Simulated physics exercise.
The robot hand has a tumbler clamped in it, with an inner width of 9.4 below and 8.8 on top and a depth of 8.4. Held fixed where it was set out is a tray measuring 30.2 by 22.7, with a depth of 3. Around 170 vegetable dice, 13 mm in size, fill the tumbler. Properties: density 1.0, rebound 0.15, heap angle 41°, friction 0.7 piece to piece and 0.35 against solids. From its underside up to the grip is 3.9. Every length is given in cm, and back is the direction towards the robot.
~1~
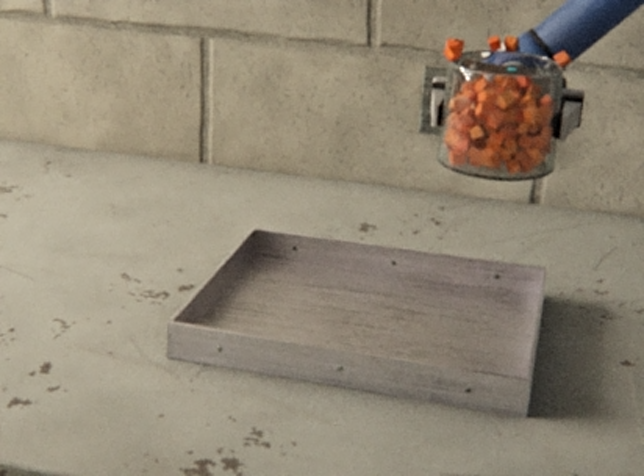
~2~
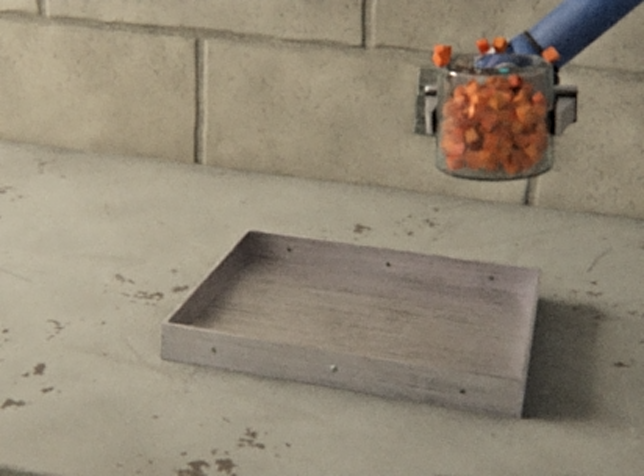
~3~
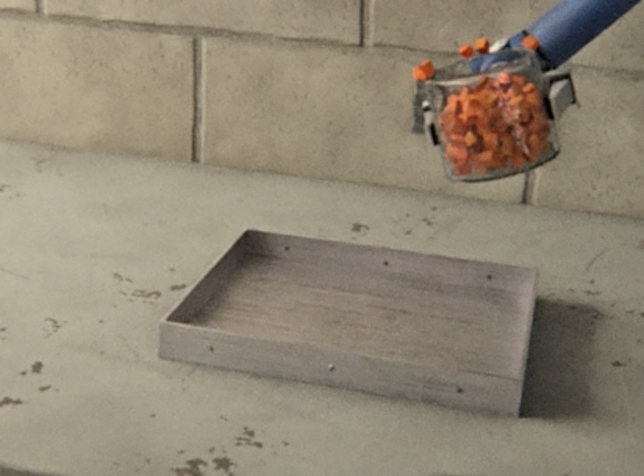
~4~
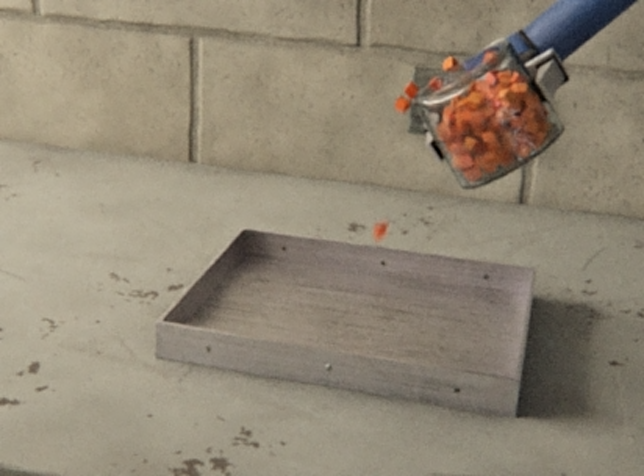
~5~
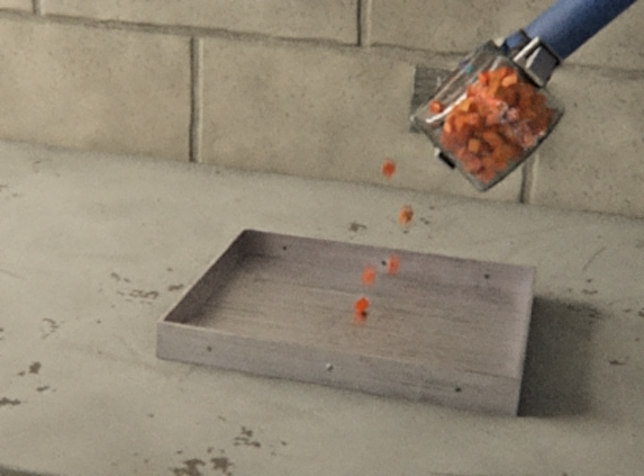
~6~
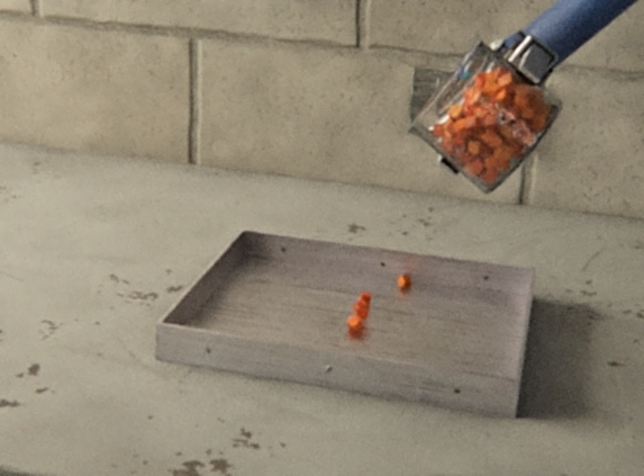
Above a shallow tray, a robot arm tilts a clear tumbler and a few orange dice drop in.
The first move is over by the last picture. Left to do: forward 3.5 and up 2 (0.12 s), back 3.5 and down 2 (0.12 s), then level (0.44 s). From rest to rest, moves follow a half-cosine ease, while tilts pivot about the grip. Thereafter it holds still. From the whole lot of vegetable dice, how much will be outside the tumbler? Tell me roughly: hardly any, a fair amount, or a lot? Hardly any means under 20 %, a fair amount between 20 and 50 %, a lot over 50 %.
Hardly any.
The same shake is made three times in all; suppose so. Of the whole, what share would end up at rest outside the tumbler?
In that case, some 25 per cent.
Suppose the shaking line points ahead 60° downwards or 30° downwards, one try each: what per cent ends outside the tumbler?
Estimates, in order: 5 % then 5 %.
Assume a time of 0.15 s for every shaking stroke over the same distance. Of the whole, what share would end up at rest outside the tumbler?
Roughly 5 percent would.
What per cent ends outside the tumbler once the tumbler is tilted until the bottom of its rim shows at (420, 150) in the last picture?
Around 40 in a hundred.
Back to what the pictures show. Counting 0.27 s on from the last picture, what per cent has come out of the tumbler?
Share gone: Around 10 %.
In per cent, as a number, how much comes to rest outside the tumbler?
I'd guess near 15 per cent.
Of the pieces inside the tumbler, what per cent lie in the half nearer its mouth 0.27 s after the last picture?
Around 40 in a hundred.
Then, 0.27 s later, tilted 55° forward, highest piece 23 above the table; 146 in the tumbler, 5 in the tray, 15 in flight or on a rim.
Then, 0.54 s later, tilted 12° forward, highest piece 25 above the table; 145 in the tumbler, 21 in the tray.
Then, 0.88 s later, level, highest piece 25 above the table; 145 in the tumbler, 21 in the tray.
Then, 1.93 s later, level, highest piece 25 above the table; 145 in the tumbler, 21 in the tray.
At rest, 145 in the tumbler, 21 in the tray. That is 13 % outside the tumbler.
